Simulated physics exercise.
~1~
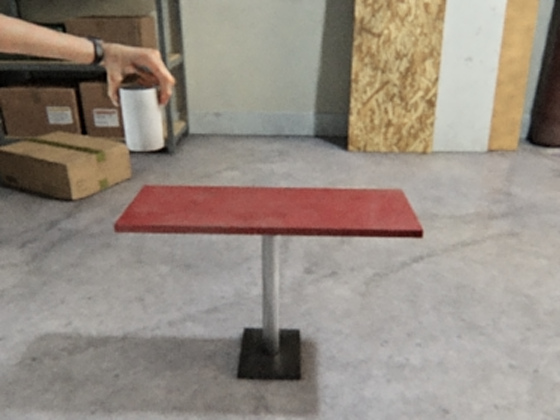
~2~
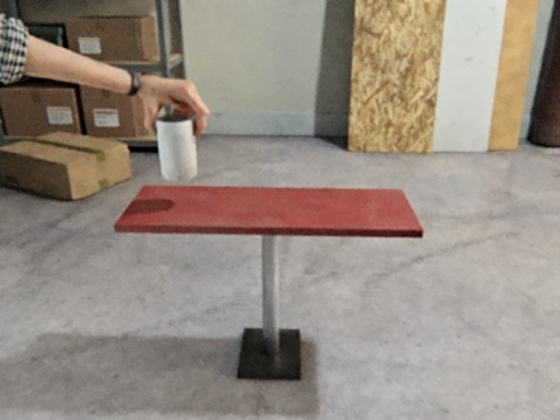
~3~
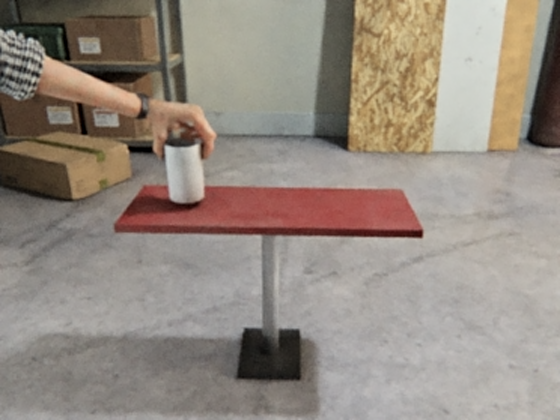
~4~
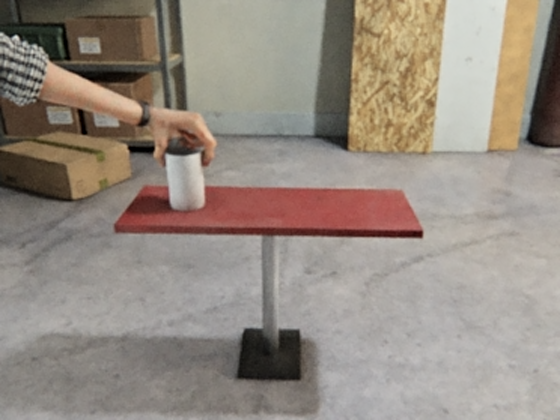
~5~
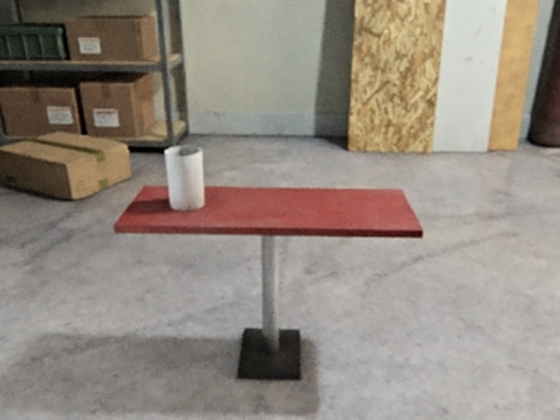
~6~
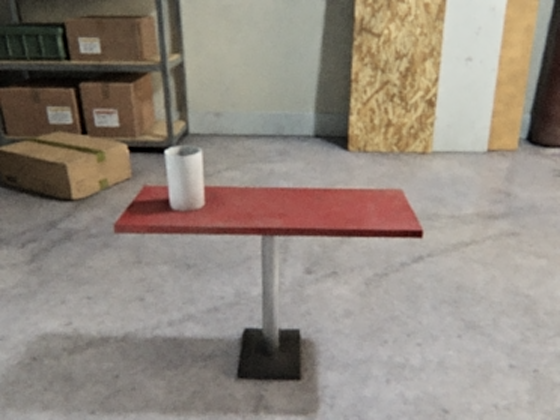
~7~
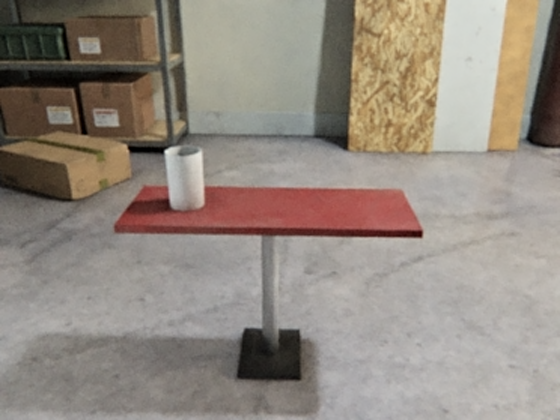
The footage shows a hand lowering a white cylindrical container onto the left side of a red side table with a single central leg, then letting go and withdrawing. The container stays upright where it was placed, and the table remains steady.
